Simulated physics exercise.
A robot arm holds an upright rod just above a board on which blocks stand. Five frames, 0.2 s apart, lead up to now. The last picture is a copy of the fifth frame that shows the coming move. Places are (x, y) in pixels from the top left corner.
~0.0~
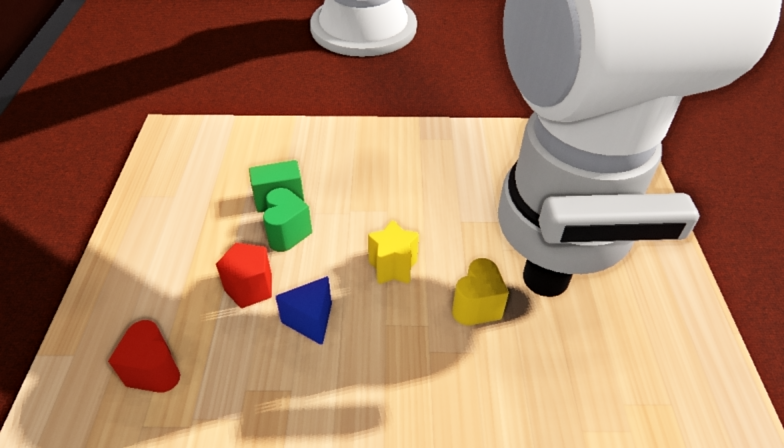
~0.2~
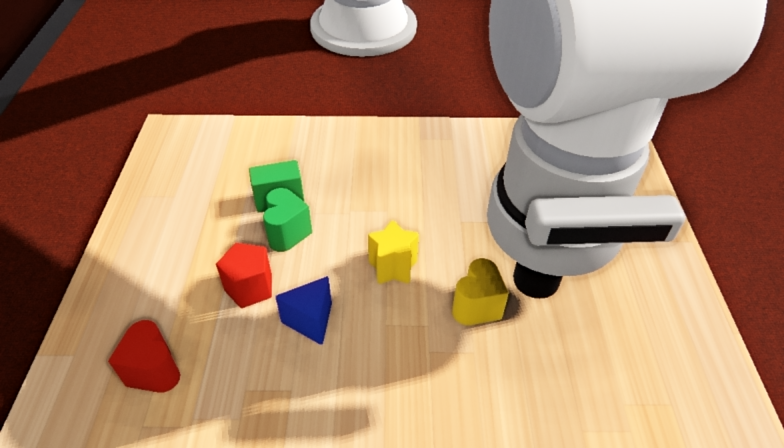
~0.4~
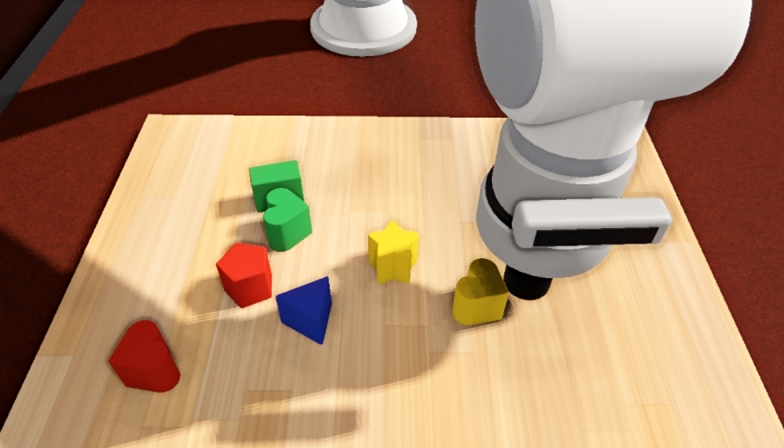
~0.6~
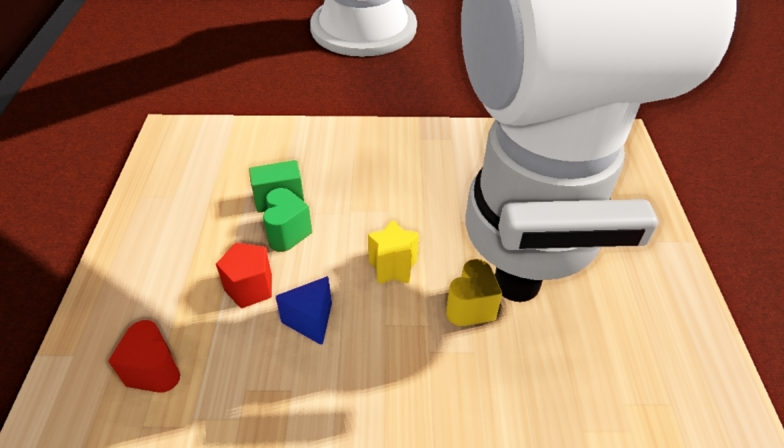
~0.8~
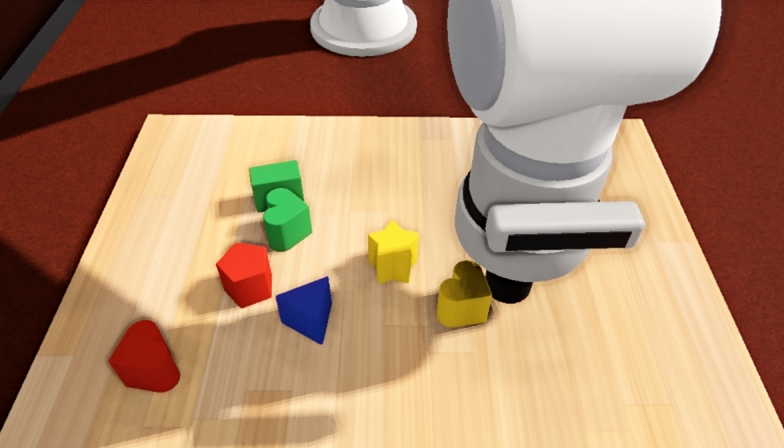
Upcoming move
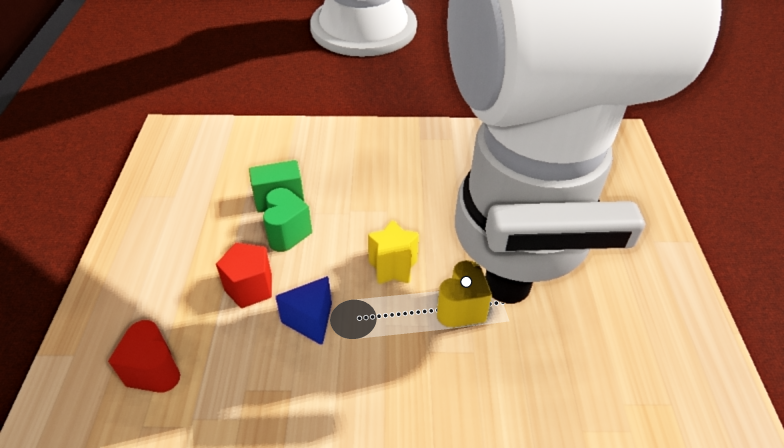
The robot arm moves left to the yellow heart and pushes it slightly left.
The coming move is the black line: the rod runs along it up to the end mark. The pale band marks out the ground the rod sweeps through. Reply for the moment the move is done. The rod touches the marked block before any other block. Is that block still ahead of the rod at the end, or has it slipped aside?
Pushed ahead.
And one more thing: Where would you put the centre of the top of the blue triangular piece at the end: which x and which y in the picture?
I'd expect the centre of its top face to be at (268, 297).
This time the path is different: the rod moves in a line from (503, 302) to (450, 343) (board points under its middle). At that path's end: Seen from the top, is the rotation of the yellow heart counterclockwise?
Going by the path, no.
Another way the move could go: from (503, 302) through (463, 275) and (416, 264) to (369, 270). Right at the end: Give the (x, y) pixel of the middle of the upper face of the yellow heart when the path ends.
In the picture, it is at (443, 276).
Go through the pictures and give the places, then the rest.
In the first frame, tip of the rod at (545, 280), middles of tops, blue triangular piece at (307, 296), yellow star at (394, 239), yellow heart at (482, 280).
In the second frame, rod at (535, 282), nothing pushed.
In the third frame, rod at (526, 283), nothing pushed.
In the fourth frame, rod at (516, 285), yellow heart at (476, 280).
In the fifth frame, rod at (507, 287), blue triangular piece at (307, 296), yellow star at (394, 239), yellow heart at (466, 282).
The line goes in a line from (503, 302) to (353, 319); the dot is on the yellow heart.
On the path given first. One third of the way, rod at (456, 293); yellow heart at (413, 288).
Two thirds of the way, rod at (405, 298); yellow heart at (360, 294).
At the end, rod at (352, 303); blue triangular piece at (268, 297), turned 15° clockwise; yellow star unmoved; yellow heart at (306, 303), turned 15° anticlockwise.
